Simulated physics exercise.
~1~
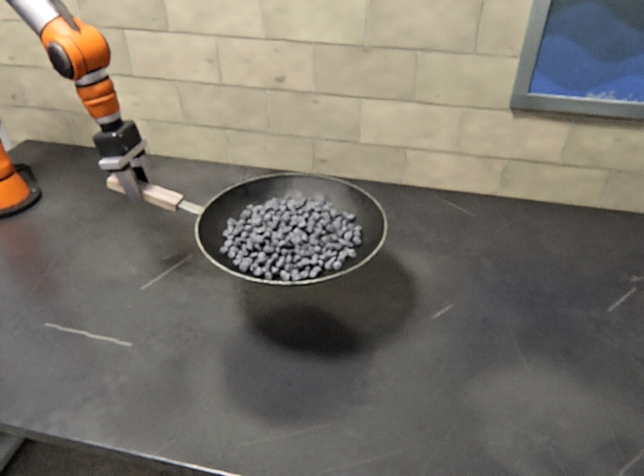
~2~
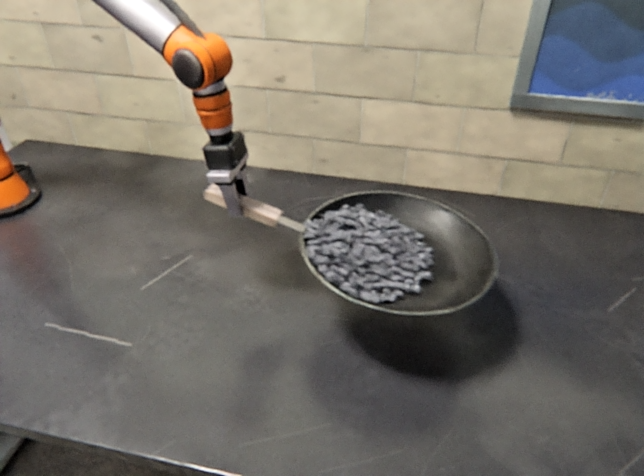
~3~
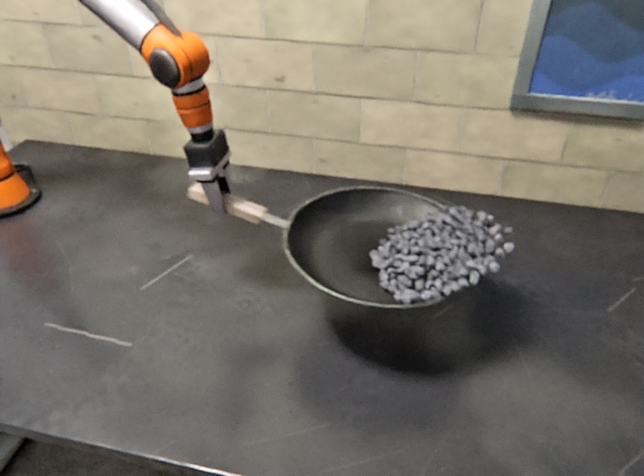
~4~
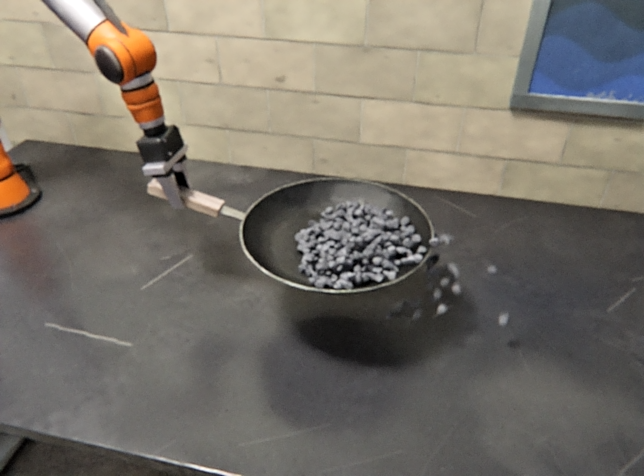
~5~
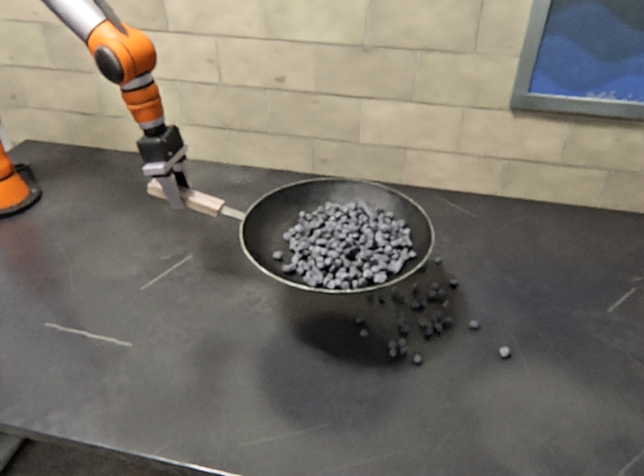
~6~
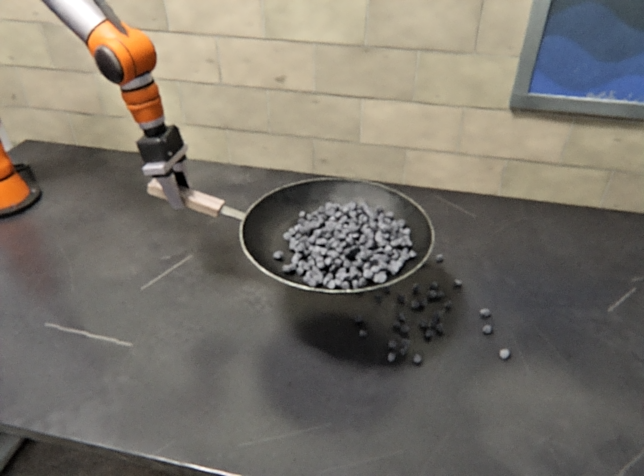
An orange and grey robot arm at the upper left grips the wooden handle of a dark frying pan heaped with small grey pebbles, held above a black, scratched tabletop before a pale brick wall, seen from slightly above. The arm swings the pan to the right, and the pebbles bunch towards its left side. It then draws the pan back left, and the heap surges over the right rim. Some pebbles spill off and scatter on the table below, while most settle in the pan, which ends level and still.
